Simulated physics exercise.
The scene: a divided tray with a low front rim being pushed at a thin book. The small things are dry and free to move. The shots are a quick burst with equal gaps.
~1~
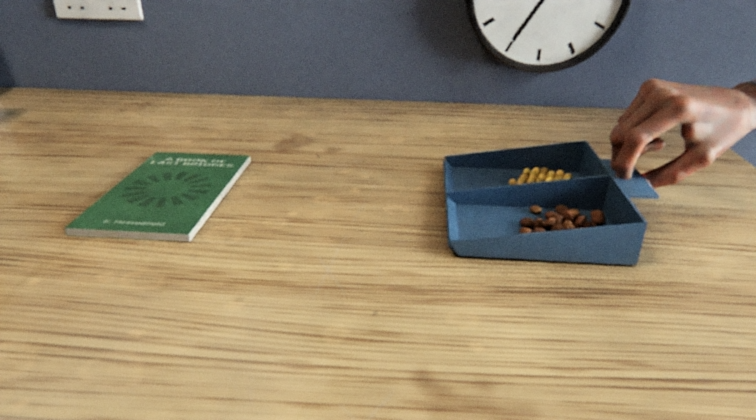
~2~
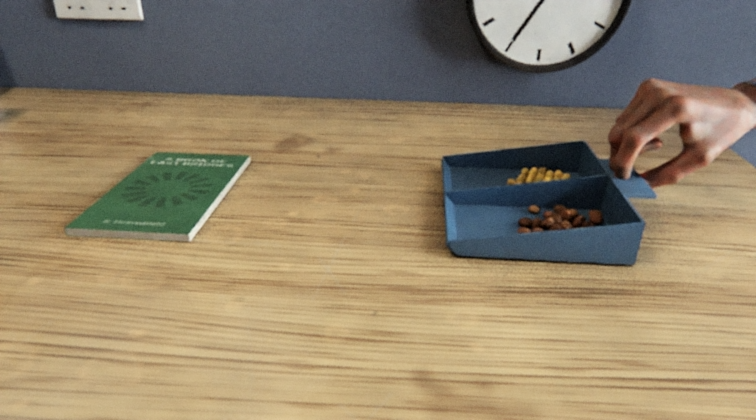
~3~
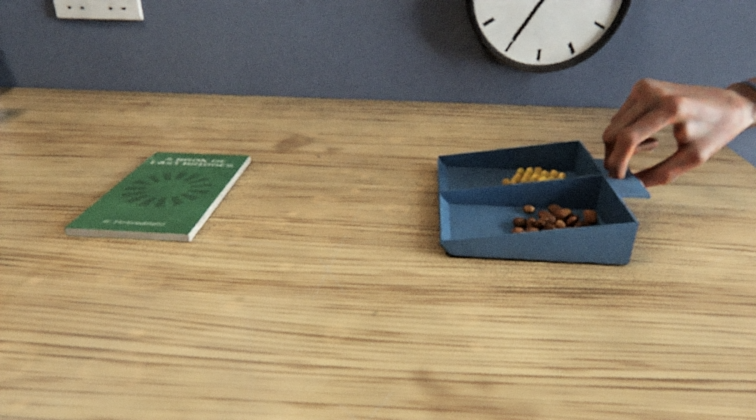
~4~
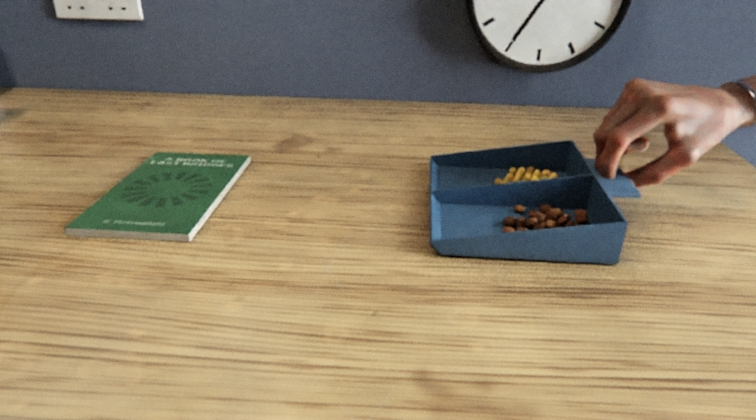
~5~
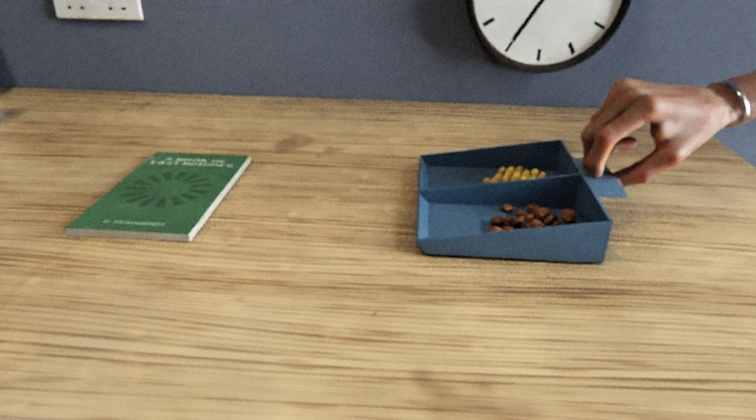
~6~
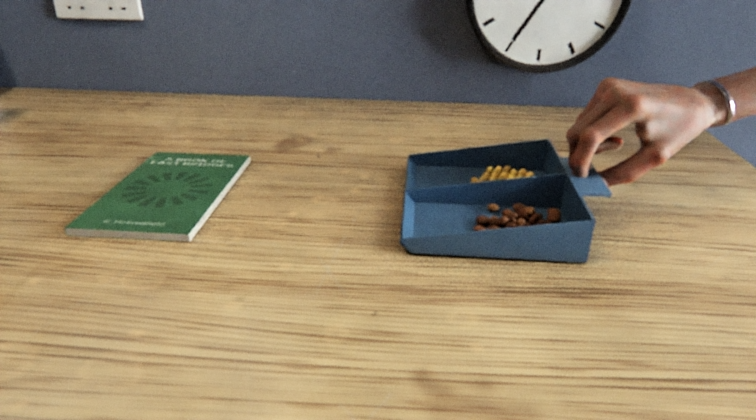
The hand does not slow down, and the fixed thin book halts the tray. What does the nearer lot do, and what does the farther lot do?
Here the nearer lot stays in the tray, and the farther lot stays in the tray.
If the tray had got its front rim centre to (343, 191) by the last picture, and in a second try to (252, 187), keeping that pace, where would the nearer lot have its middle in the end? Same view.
At about (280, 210), and at (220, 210).
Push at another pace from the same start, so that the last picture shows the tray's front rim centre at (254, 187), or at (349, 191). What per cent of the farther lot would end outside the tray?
About 30 and 0 per cent.
Then, 0.35 s past the last view, tray still sliding, front rim near (321, 190); nearer lot all inside; farther lot all inside.
Then, 0.80 s past the last view, tray stopped at the thin book; nearer lot all inside; farther lot all inside.
Finally, tray stopped at the thin book; nearer lot all inside; farther lot all inside.
